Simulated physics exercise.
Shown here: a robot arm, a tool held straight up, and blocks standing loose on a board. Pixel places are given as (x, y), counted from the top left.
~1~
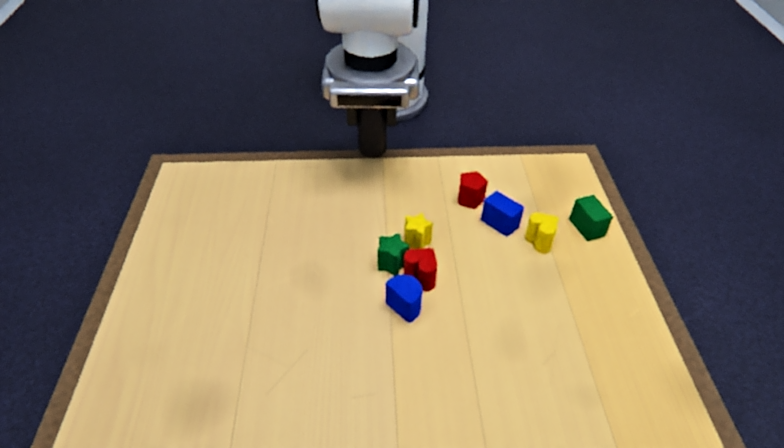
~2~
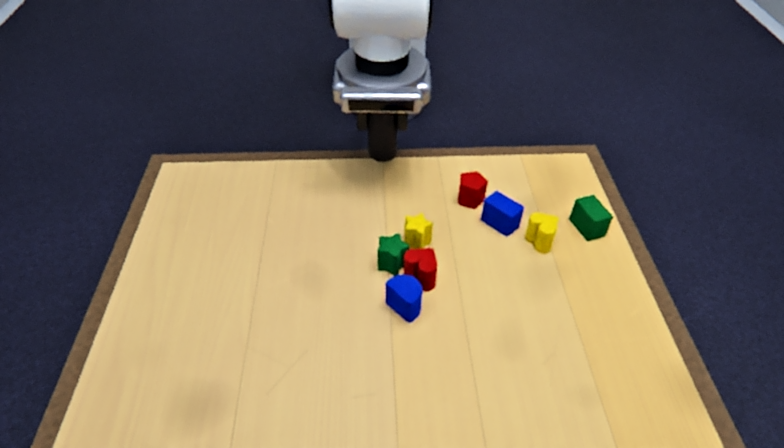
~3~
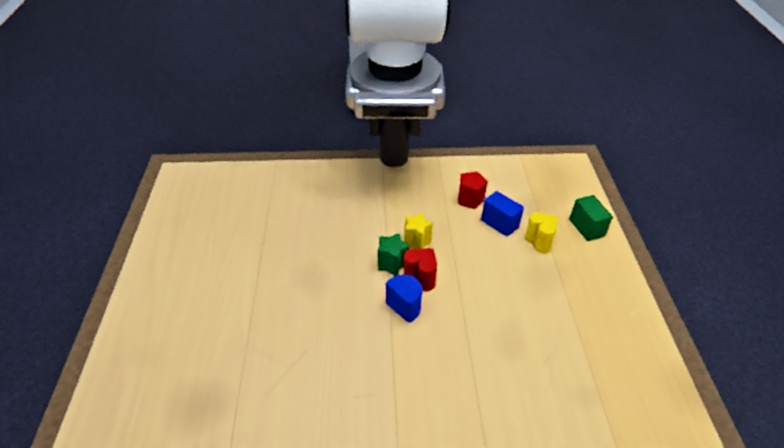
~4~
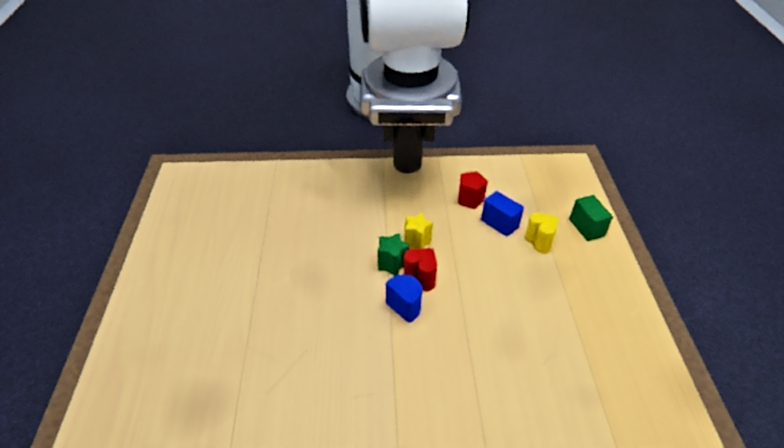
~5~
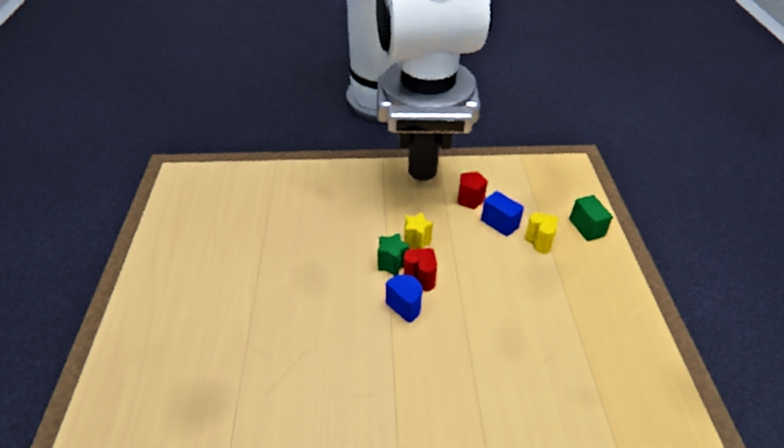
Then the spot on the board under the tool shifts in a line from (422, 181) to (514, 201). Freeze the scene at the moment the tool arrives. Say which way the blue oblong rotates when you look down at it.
Seen from above, its turn is clockwise.
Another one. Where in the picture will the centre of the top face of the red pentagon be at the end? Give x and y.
At roughly (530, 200).
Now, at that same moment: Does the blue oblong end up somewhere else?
The answer is yes.
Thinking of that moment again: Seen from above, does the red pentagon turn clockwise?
My answer is yes.
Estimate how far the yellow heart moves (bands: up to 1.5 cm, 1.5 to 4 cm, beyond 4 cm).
It shifts by less than 1.5 cm.
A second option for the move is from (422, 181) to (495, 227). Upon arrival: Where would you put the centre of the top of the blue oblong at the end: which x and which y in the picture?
By then it is at (526, 210).
On the path given first. One third of the way, tool (455, 179); red pentagon (479, 182).
Two thirds of the way, tool (486, 186); red pentagon (506, 191), turned 35° clockwise; blue oblong (514, 213), turned 30° clockwise.
At the end, tool (516, 193); red pentagon (530, 200), turned 70° clockwise; blue oblong (519, 219), turned 60° clockwise; yellow heart in place.
